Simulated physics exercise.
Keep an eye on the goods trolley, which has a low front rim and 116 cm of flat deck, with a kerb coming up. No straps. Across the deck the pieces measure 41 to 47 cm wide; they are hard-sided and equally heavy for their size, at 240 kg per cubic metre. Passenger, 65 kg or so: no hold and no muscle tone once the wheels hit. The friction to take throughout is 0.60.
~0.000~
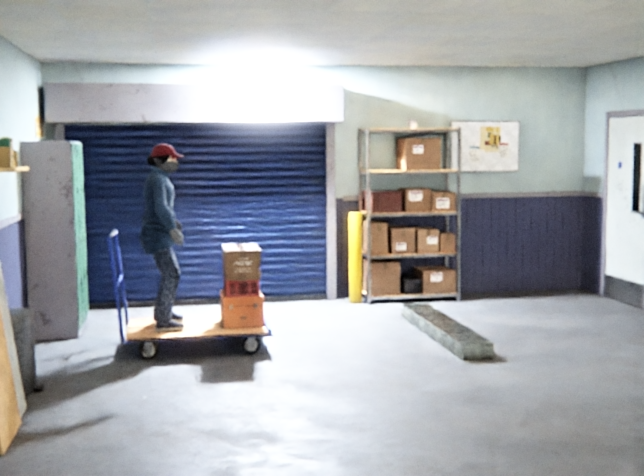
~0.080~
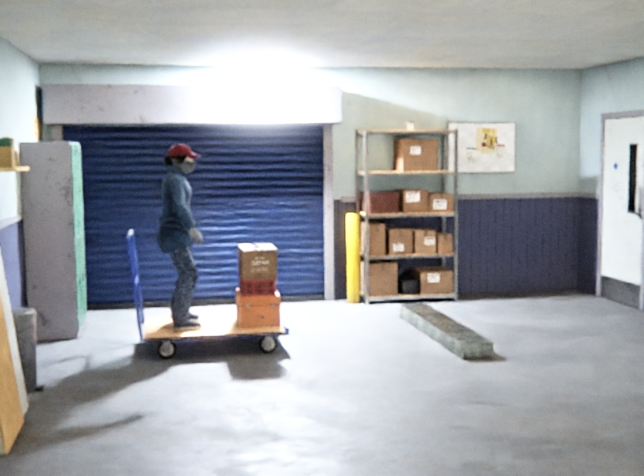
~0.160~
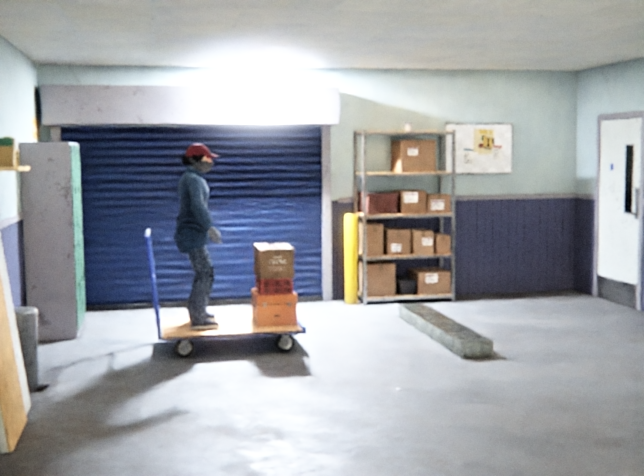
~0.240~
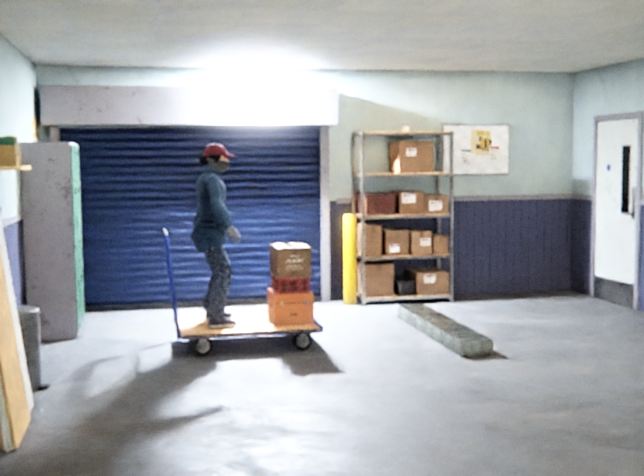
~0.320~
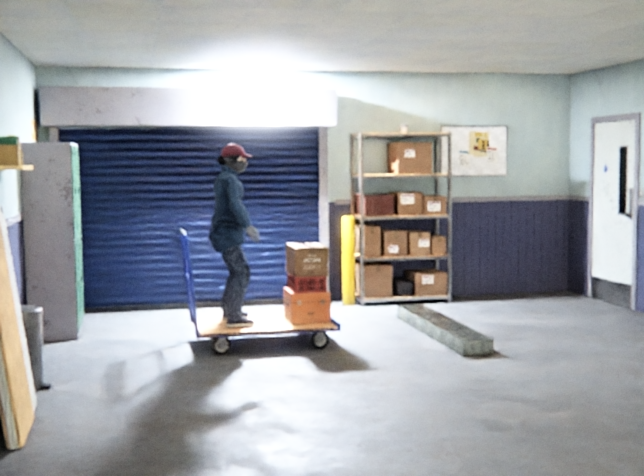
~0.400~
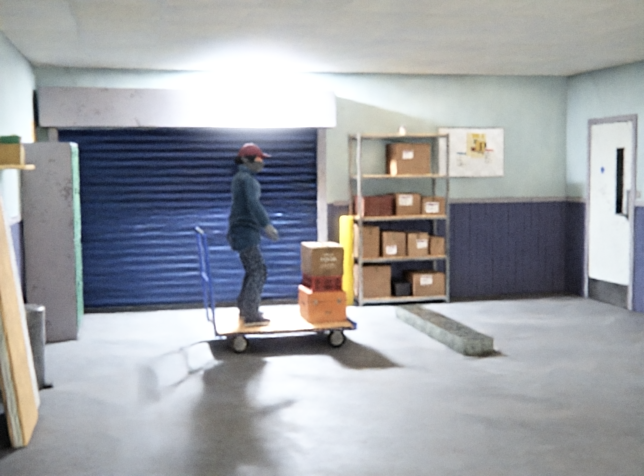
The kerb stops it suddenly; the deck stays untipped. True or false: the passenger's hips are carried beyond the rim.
False.
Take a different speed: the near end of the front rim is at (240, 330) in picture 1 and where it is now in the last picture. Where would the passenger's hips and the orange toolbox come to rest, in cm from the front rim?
Hips 20 past, orange 10 behind.
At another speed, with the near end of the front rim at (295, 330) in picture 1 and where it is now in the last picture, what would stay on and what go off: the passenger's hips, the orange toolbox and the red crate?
Hips - kept, orange - kept, red - dropped.
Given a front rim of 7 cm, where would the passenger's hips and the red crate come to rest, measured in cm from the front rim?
In that setup the hips stop 50 cm short of the front rim, while the red item goes 10 cm past.
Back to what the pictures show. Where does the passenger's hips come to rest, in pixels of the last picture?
End point: About (398, 271) px.
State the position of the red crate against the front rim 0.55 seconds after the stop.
About 20 cm past the rim.
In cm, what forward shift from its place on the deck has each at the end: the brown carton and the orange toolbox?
Ahead by: Brown 110, orange 0 (cm).
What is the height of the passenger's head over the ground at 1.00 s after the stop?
Height: Approx. 50 cm.
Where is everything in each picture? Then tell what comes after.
The first frame shows hips (157, 235), red crate (241, 285), rim corner (270, 332); 0 cm covered, 157 to go.
The second frame shows hips (174, 235), red crate (257, 284), rim corner (287, 331); 14 cm covered, 143 to go.
The third frame shows hips (191, 234), red crate (274, 283), rim corner (305, 329); 29 cm covered, 128 to go.
The fourth frame shows hips (209, 234), red crate (290, 282), rim corner (322, 328); 43 cm covered, 114 to go.
The fifth frame shows hips (226, 233), red crate (307, 282), rim corner (339, 327); 57 cm covered, 100 to go.
The sixth frame shows hips (243, 233), red crate (322, 281), rim corner (356, 326); 72 cm covered, 85 to go. Speed about 1.8 m/s.
Impact comes at 0.88 s.
After 1.13 s the passenger's hips are 52 cm behind the rim, near (381, 255) in the last picture's view.
After 1.43 s the passenger's hips are 37 cm behind the rim, near (396, 271) in the last picture's view.
After 1.88 s the passenger's hips are 35 cm behind the rim, near (399, 271) in the last picture's view.
Final state at 2.4 s, past the rim, brown carton and red crate; behind it, orange toolbox and the passenger's hips.
